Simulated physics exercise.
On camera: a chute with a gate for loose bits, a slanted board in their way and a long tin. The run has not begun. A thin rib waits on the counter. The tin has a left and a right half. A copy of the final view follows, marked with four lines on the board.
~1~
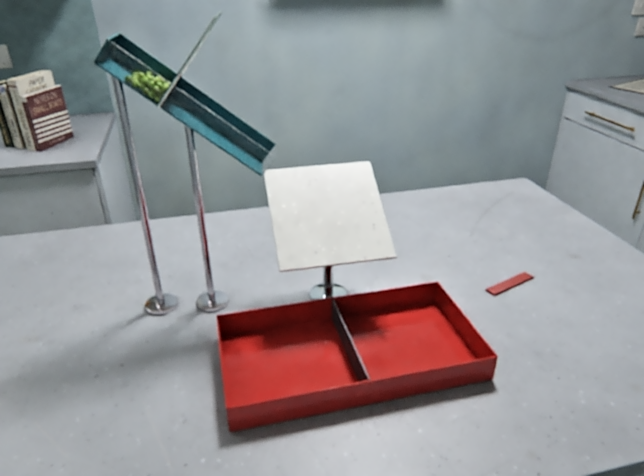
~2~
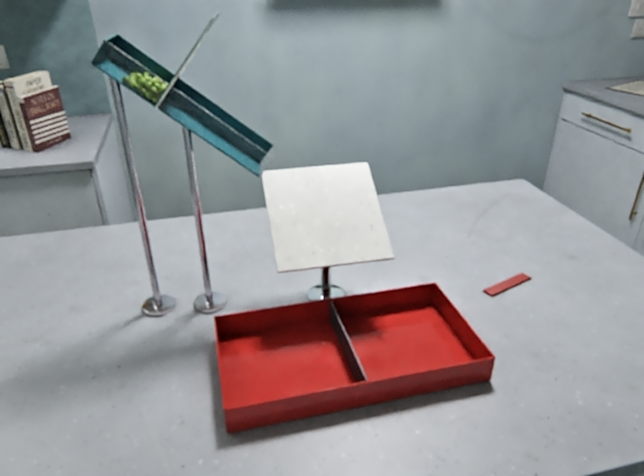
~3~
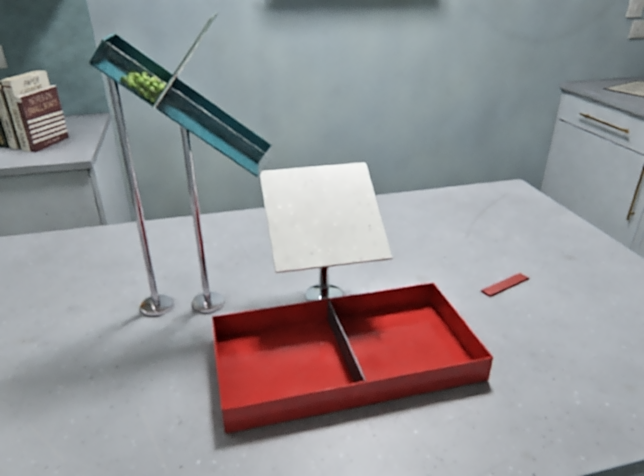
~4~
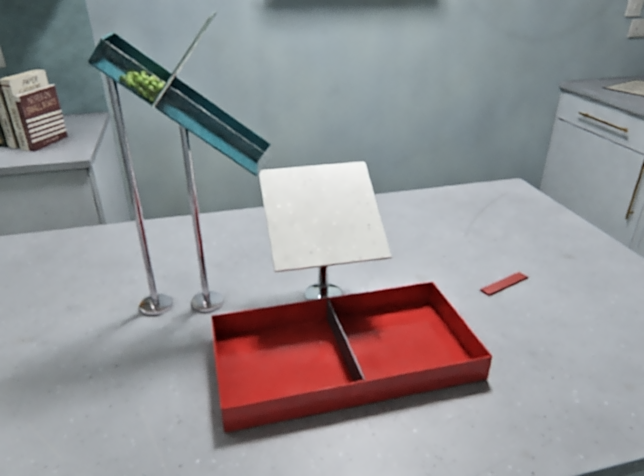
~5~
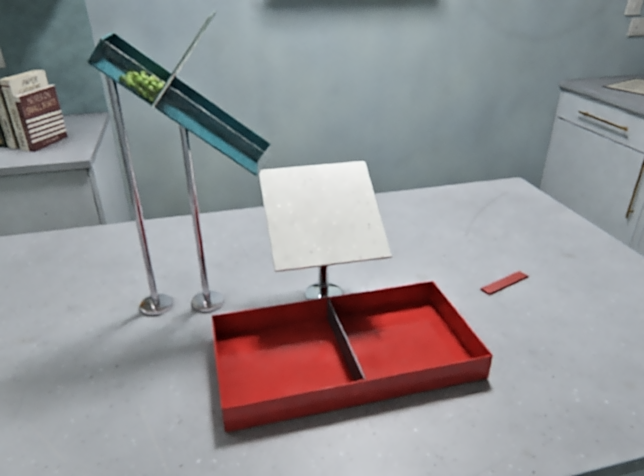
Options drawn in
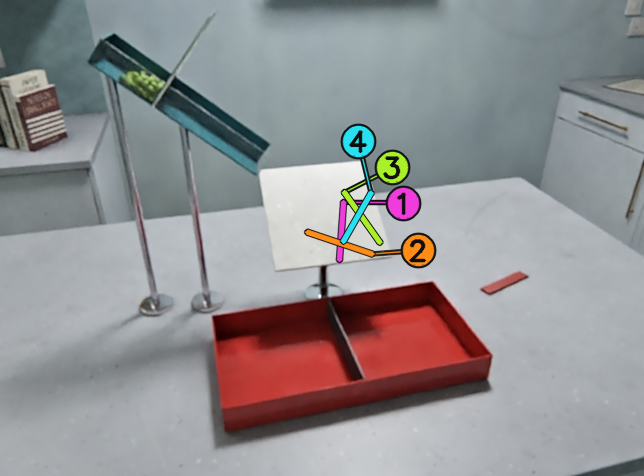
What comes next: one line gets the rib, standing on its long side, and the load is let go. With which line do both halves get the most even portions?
Choose 4.
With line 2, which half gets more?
More lands on the right.
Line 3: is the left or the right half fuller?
Right.
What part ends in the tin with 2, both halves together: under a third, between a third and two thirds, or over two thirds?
Over two thirds.
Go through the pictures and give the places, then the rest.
In the first picture, load behind the gate (154, 90), dried peas; lip of the chute (262, 169), sloping fairly steeply.
In the second picture, middle of the board (326, 213), tilted fairly steeply; middle of its low edge (337, 265); of its high edge (315, 167).
In the third picture, front corners of the tin (223, 409) and (493, 357); front end of its middle wall (366, 382).
In the fourth picture, middle of the load (149, 90); lip (257, 169).
In the fifth picture, middle of the load (148, 90); lip (257, 168).
On the marked copy, line 1 from (343, 202) to (339, 259); line 2 from (307, 232) to (372, 254); line 3 from (344, 192) to (379, 242); line 4 from (371, 193) to (343, 241).
For line 1, of what is caught, the larger part in the left half, about a tenth in the right.
For line 2, of what is caught, about a tenth in the left half, almost all in the right.
For line 3, of what is caught, about a tenth in the left half, almost all in the right.
For line 4, of what is caught, roughly half in the left half, roughly half in the right.
